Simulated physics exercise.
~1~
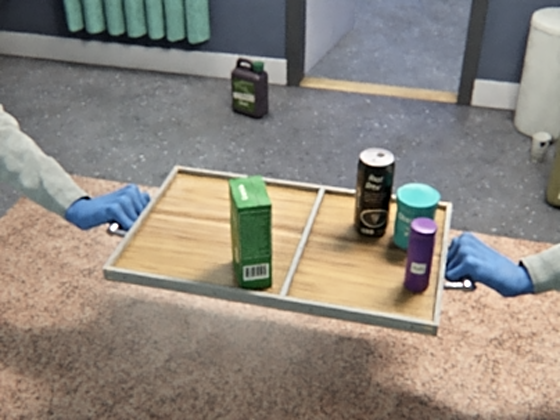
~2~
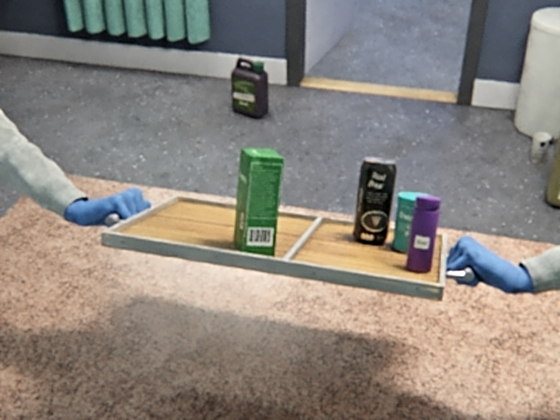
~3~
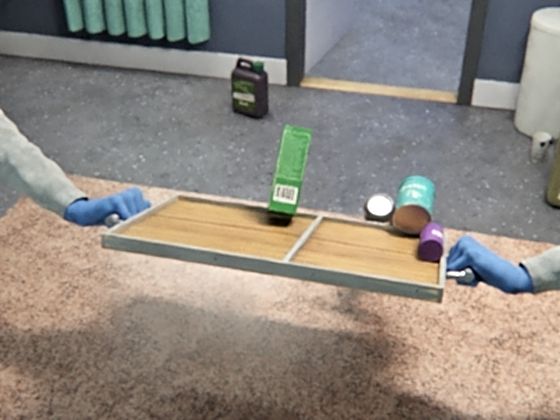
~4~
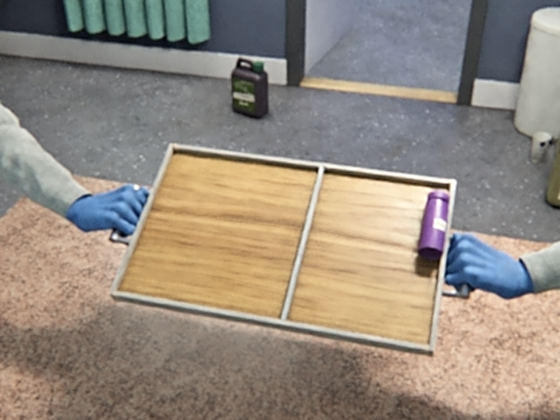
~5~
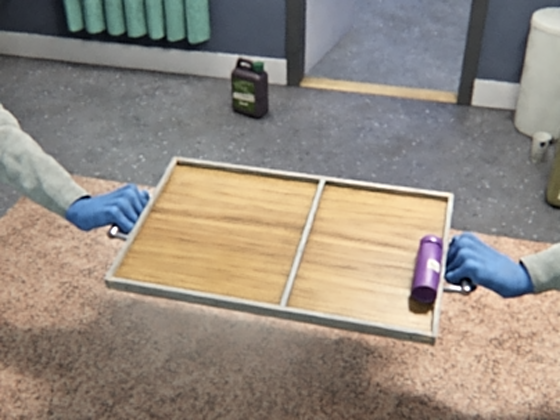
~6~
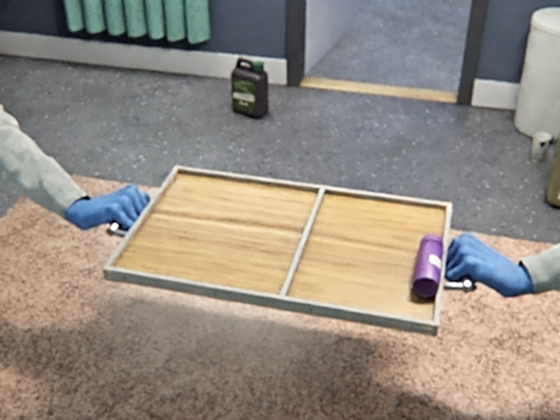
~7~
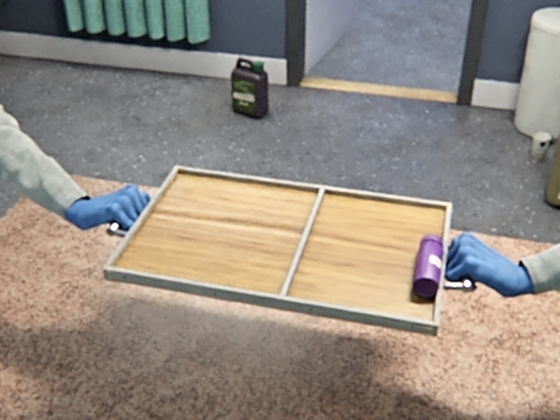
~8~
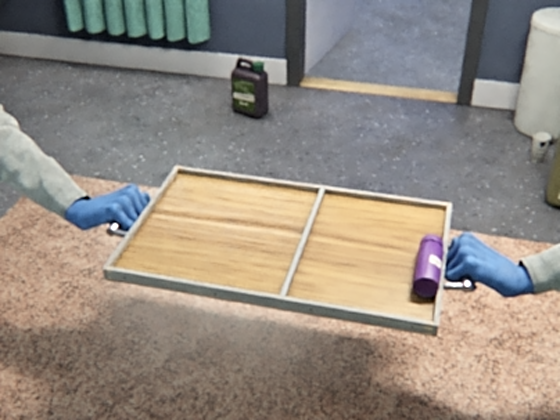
Two blue-gloved hands hold a wood-bottomed tray with a pale rim and a cross bar, seen from slightly above in a room with grey speckled flooring and a pinkish carpet. A green carton stands left of the bar, with a black can, a turquoise tin and a purple shaker on the right, while a dark jug sits on the floor behind. The hands tip the far edge down, and the carton, can and tin topple off the far side as the shaker falls over. The tray then tilts toward the viewer and levels, leaving only the shaker lying at the right edge.
